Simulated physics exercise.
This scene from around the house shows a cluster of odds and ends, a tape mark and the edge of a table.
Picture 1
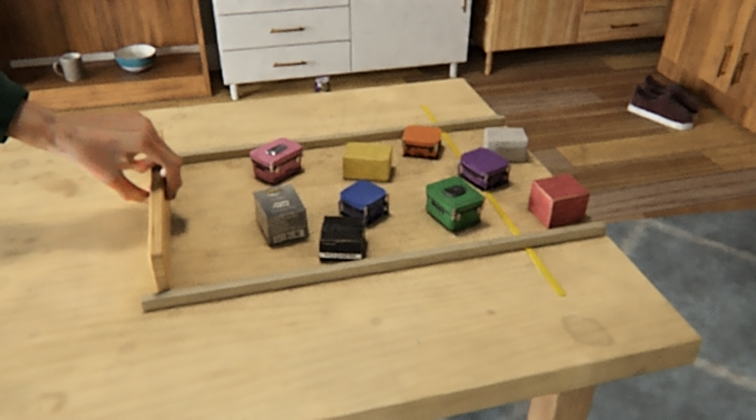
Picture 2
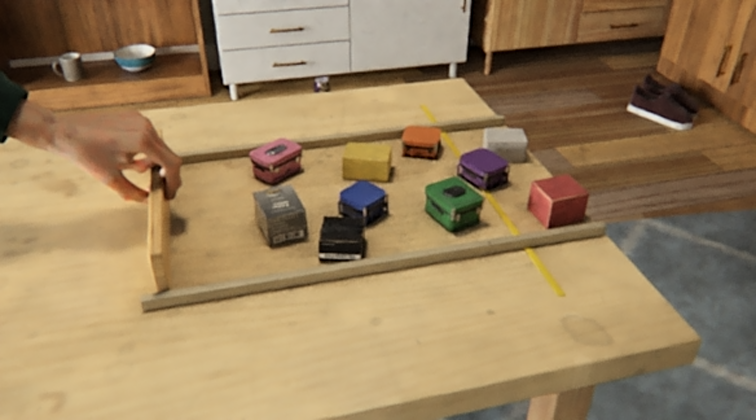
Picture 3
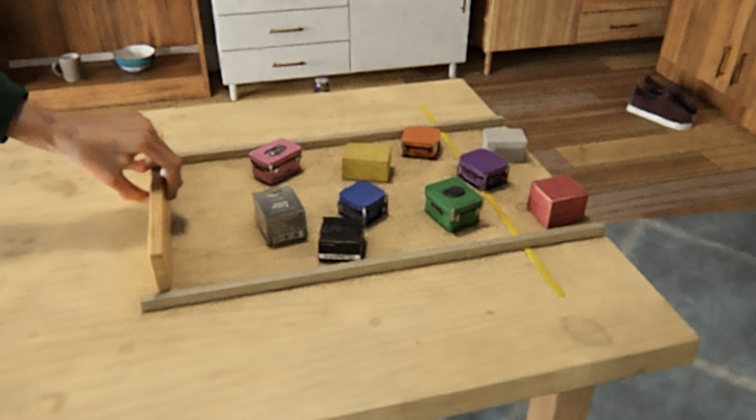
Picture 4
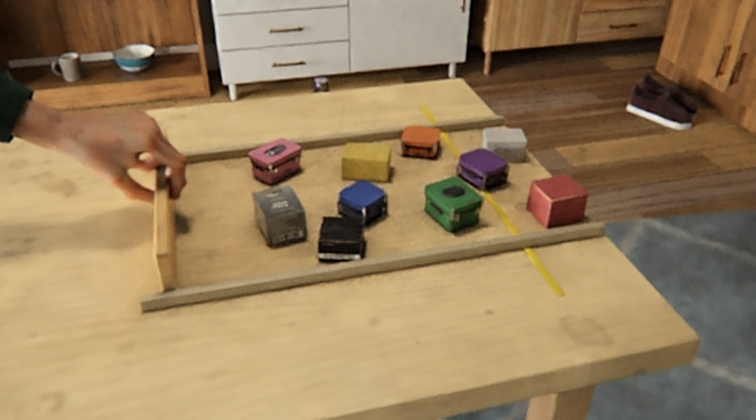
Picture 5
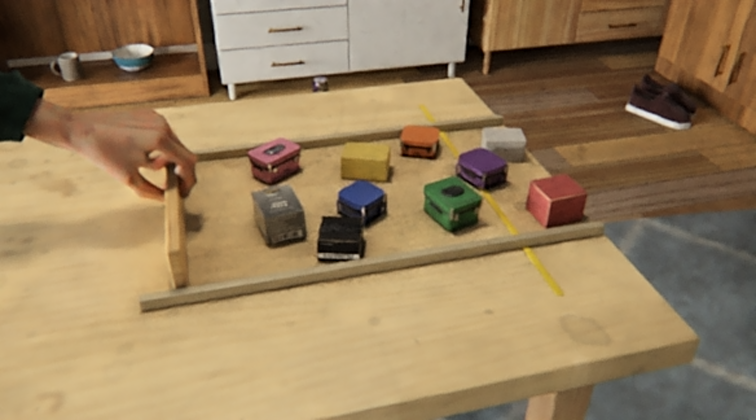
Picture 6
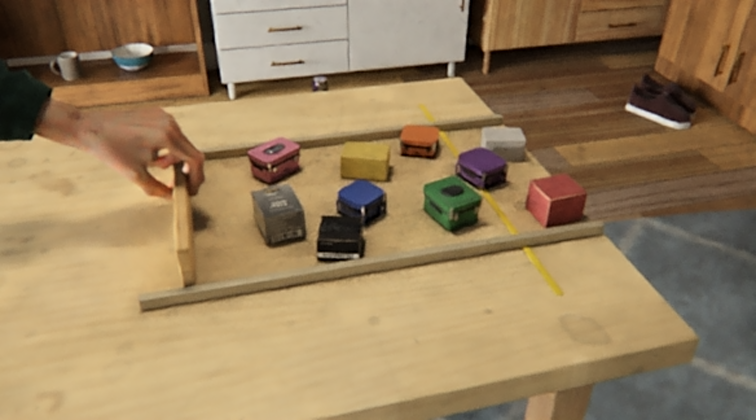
A hand held a wooden board upright at the left of a table, then slid it a short way right toward some colourful little boxes, which stayed still near a yellow tape line.
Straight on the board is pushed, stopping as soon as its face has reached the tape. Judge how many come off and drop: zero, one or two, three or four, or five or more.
It ends with a lone piece or a pair gone from the top.
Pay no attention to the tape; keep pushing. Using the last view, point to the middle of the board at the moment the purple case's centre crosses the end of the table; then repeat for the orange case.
The middle is at (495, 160) when it's the purple case, and at (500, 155) when it's the orange case.
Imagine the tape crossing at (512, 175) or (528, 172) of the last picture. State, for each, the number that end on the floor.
Counts: 6, 6.
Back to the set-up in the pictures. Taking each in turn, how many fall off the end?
Count of fallen: 2.
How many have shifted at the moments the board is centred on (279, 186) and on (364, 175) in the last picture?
Tally: 3; 6.
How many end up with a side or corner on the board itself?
It touches 4.
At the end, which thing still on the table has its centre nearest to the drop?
That would be the green case, which ends nearest.
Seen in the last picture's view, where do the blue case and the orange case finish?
The blue case comes to rest at (538, 179), and the orange case comes to rest at (492, 132).
Early on, none off yet; red block at rest near (556, 200); white block at rest near (503, 144); purple case at rest near (481, 169).
A while later, none off yet; red block travelled about its own width near (587, 202); white block at rest near (503, 144); purple case travelled a little near (496, 164).
Finally, the number that fall off is one or two; lost, white block and red block.
